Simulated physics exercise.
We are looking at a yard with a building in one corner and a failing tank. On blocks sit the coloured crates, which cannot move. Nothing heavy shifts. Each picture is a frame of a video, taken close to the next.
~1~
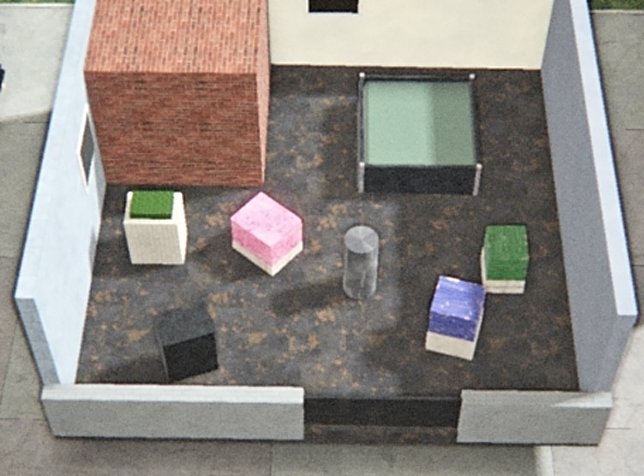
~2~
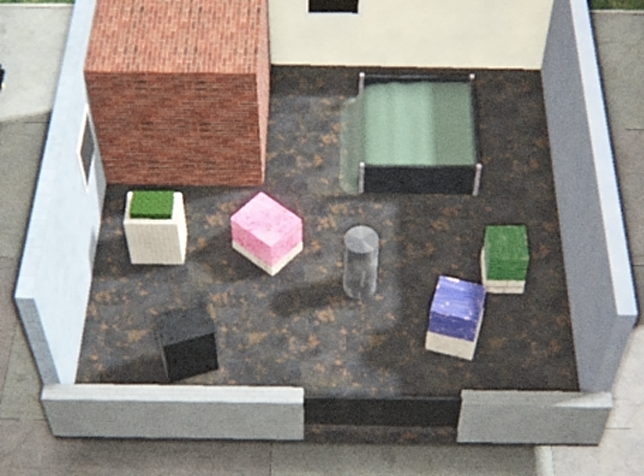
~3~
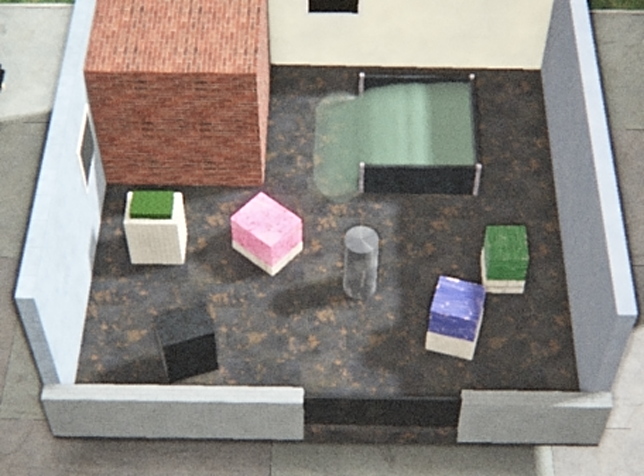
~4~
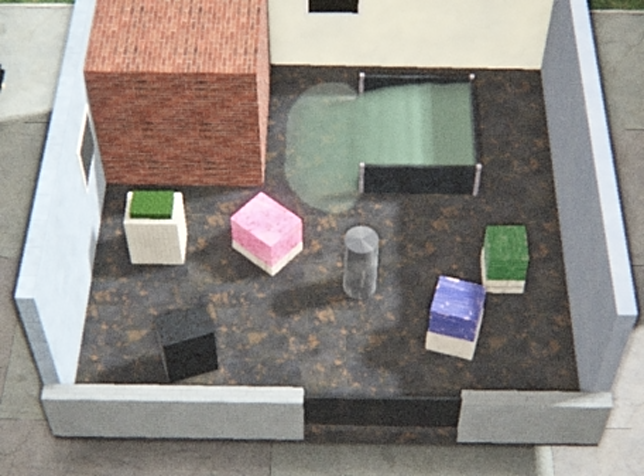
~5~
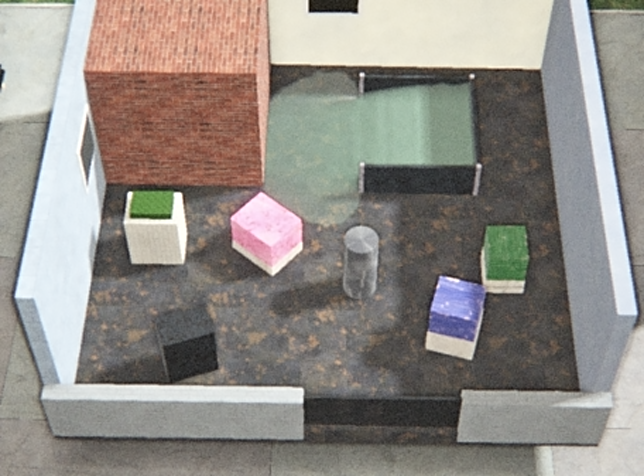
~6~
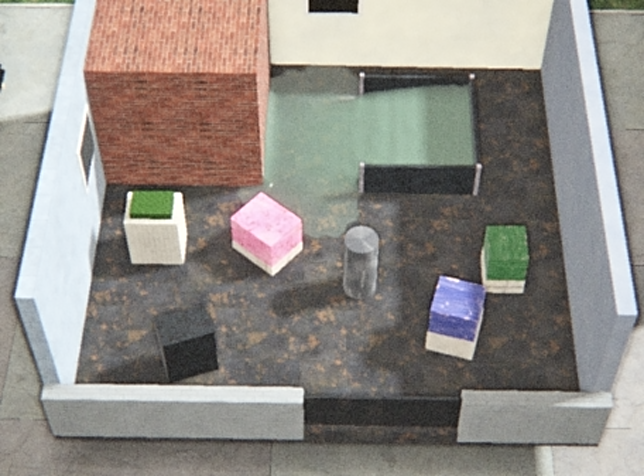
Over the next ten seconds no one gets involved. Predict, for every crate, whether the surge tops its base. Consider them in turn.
One by one: The green crate avoids any dampness from the water, the pink crate gets dampened by the water, the blue crate avoids any dampness from the water.
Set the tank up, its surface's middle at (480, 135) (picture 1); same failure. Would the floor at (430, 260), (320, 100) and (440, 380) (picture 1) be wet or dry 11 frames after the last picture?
First unwetted; next drenched; last unwetted.
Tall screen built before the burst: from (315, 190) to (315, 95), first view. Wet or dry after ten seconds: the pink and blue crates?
Each crate - pink crate: Flooded; blue crate: Not flooded.
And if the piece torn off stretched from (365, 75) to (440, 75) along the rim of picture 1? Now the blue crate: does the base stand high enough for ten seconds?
I'd say the blue crate is untouched.
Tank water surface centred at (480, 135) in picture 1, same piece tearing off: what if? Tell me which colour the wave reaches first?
Answer: The pink one.
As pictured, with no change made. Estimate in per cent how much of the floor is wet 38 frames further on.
Share estimate: About 80 per cent.
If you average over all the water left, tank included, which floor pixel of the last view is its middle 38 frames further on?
I'd point to (373, 197).
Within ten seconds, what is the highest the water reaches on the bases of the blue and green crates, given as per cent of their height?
I'd say 20 per cent for the first one and 40 per cent for the second.
A moment on, water covers 15 % of the floor; the green crate not reached, the pink crate water round its plinth, the blue crate not reached.
Next, water covers 25 % of the floor; the green crate not reached, the pink crate water round its plinth, the blue crate not reached.
Then, water covers 50 % of the floor; the green crate water round its plinth, the pink crate water round its plinth, the blue crate water round its plinth.
Later, water covers 80 % of the floor; the green crate water round its plinth, the pink crate water round its plinth, the blue crate water round its plinth.
In the end, water covers 95 % of the floor; the green crate stayed above the water, the pink crate was topped, the blue crate stayed above the water.
